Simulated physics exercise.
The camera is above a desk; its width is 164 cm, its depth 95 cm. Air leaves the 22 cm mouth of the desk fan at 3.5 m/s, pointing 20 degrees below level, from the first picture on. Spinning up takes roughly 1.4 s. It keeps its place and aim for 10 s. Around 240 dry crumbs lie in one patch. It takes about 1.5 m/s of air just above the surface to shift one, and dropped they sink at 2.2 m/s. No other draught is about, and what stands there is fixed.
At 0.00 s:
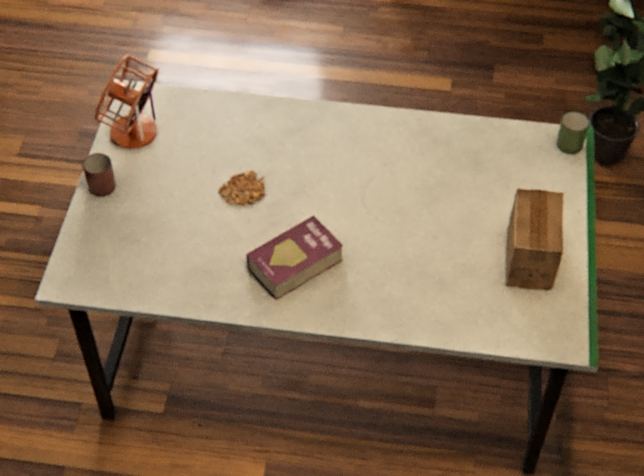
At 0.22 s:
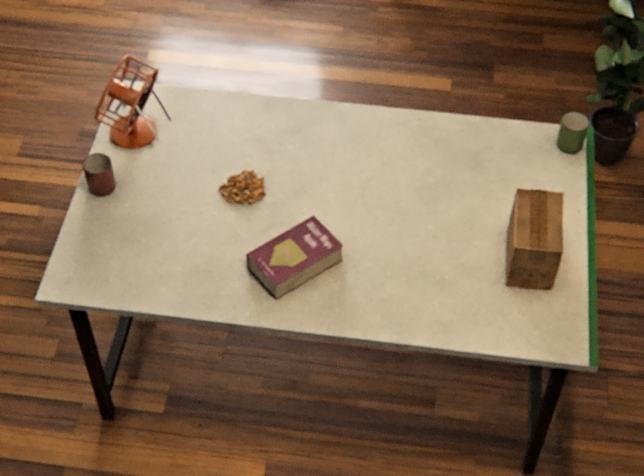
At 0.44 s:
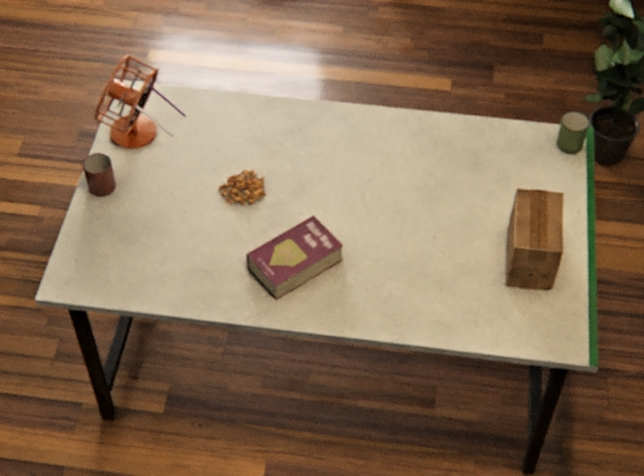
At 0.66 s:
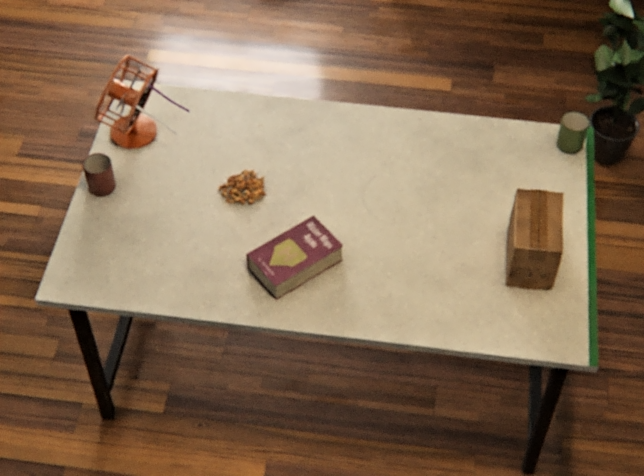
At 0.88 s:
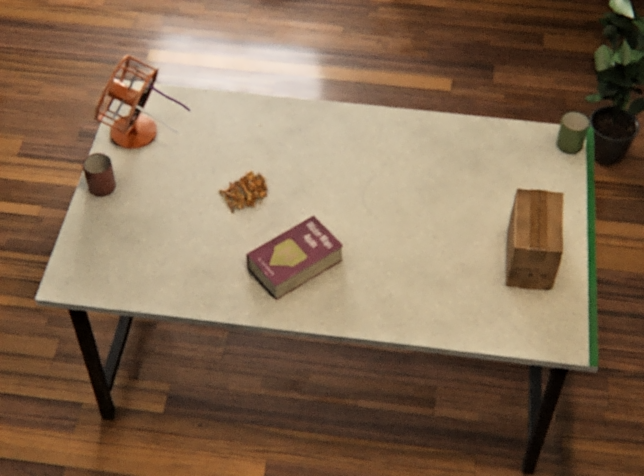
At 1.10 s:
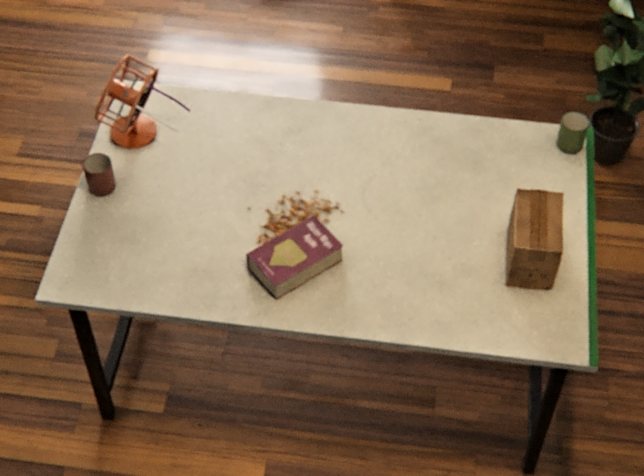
At first, a patch of dry crumbs lies still on a pale desk between an orange fan and a purple book, with a wooden block to the right. The crumbs then begin to shift and loosen, and finally they all slide rightward, scattering along the book's upper edge.
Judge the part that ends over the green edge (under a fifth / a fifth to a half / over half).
The share over the green edge is not even a fifth.
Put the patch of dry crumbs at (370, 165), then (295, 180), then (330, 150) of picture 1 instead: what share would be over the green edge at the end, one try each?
In that order: 100 %, 40 %, 60 %.
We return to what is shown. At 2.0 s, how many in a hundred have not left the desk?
Near 70 %.
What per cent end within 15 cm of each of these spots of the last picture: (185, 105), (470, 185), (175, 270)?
In turn about 0 %, 0 %, 0 %.
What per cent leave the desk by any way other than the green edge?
About 40 %.
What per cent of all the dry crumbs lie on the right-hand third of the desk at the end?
About 20 %.
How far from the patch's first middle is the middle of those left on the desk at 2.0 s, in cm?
Roughly 30 cm.
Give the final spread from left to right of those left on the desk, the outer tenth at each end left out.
Roughly 60 cm.
After 2.0 s the count stands so, 0 % are over the green edge; the middle of those still in play is near (374, 263).
After 3.2 s the count stands so, 0 % are over the green edge; the middle of those still in play is near (289, 247).
After 5.5 s the count stands so, 0 % are over the green edge; the middle of those still in play is near (289, 247).
After 10.0 s, at the end, 0 % are over the green edge; the middle of those still in play is near (289, 247).
